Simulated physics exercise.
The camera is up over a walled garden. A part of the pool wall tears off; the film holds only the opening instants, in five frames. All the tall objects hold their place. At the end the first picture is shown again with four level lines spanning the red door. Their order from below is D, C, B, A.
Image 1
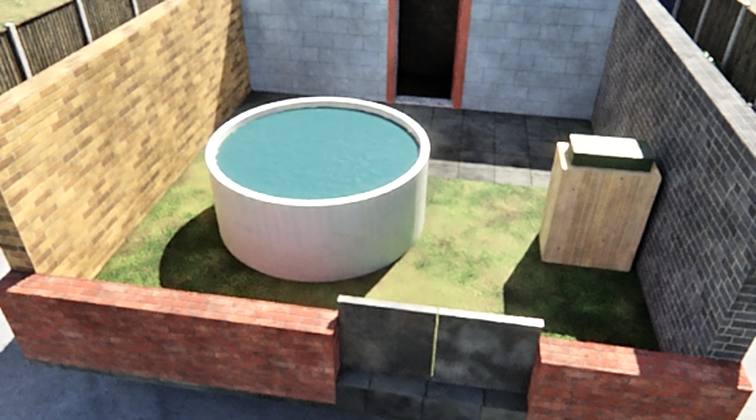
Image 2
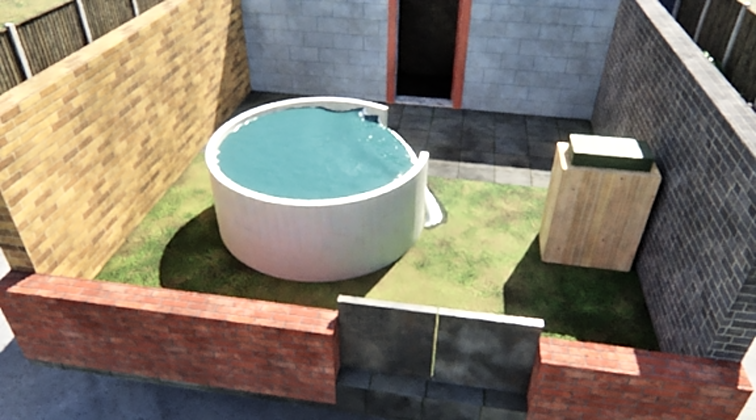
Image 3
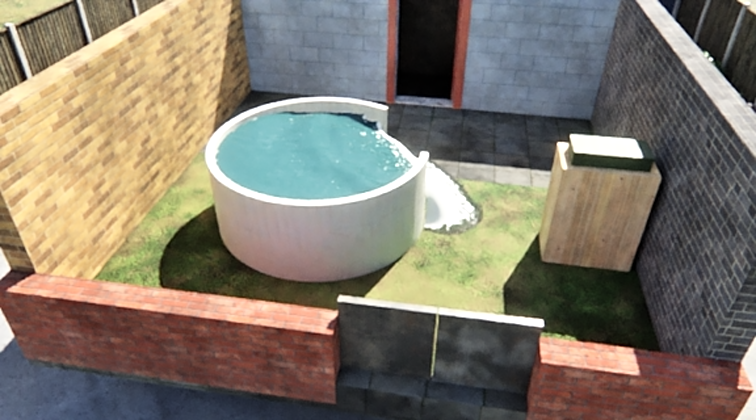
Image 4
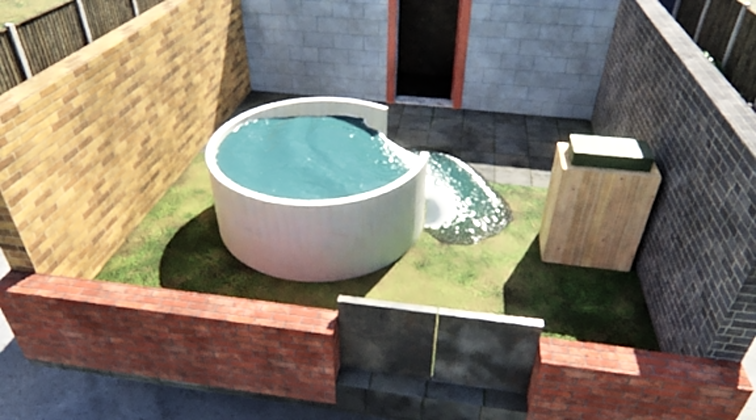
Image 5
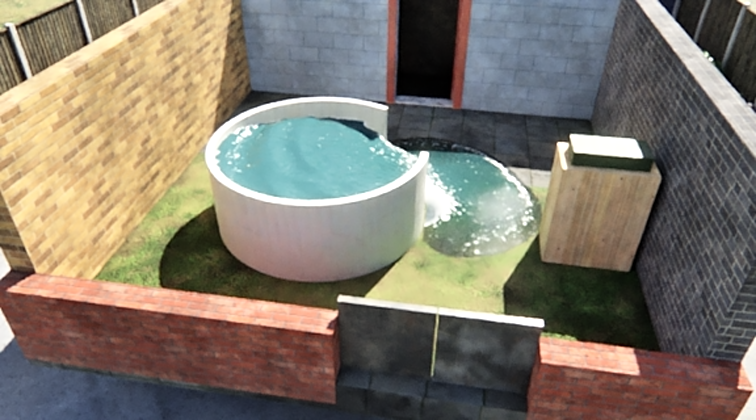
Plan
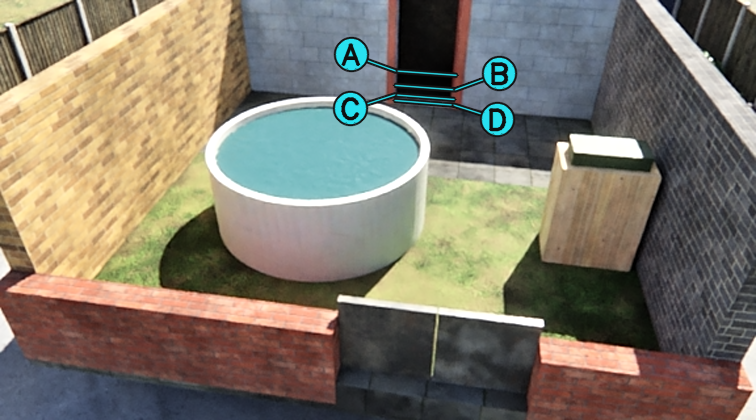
A round white pool full of blue-green water stands on the grass of a walled garden, seen from above by a still camera. A yellow brick wall is at left, a dark one at right beside a wooden box, with a red-framed doorway behind and a grey gate in the low red front wall. The pool's right side opens, and foaming water pours out, spreading rightward across grass and paving.
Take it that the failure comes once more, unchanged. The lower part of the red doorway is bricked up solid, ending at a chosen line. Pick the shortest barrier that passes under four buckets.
C.
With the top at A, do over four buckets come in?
No.
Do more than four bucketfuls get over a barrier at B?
No, not at all.
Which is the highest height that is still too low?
D.
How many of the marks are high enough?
Three.
On the marked copy, A at (425, 73); B at (424, 87); C at (424, 97); D at (424, 102); from the bottom up D, C, B, A.
With A, nothing gets over.
With B, nothing gets over.
With C, a splash gets over, under a bucket.
With D, about 14 bucketfuls get in.
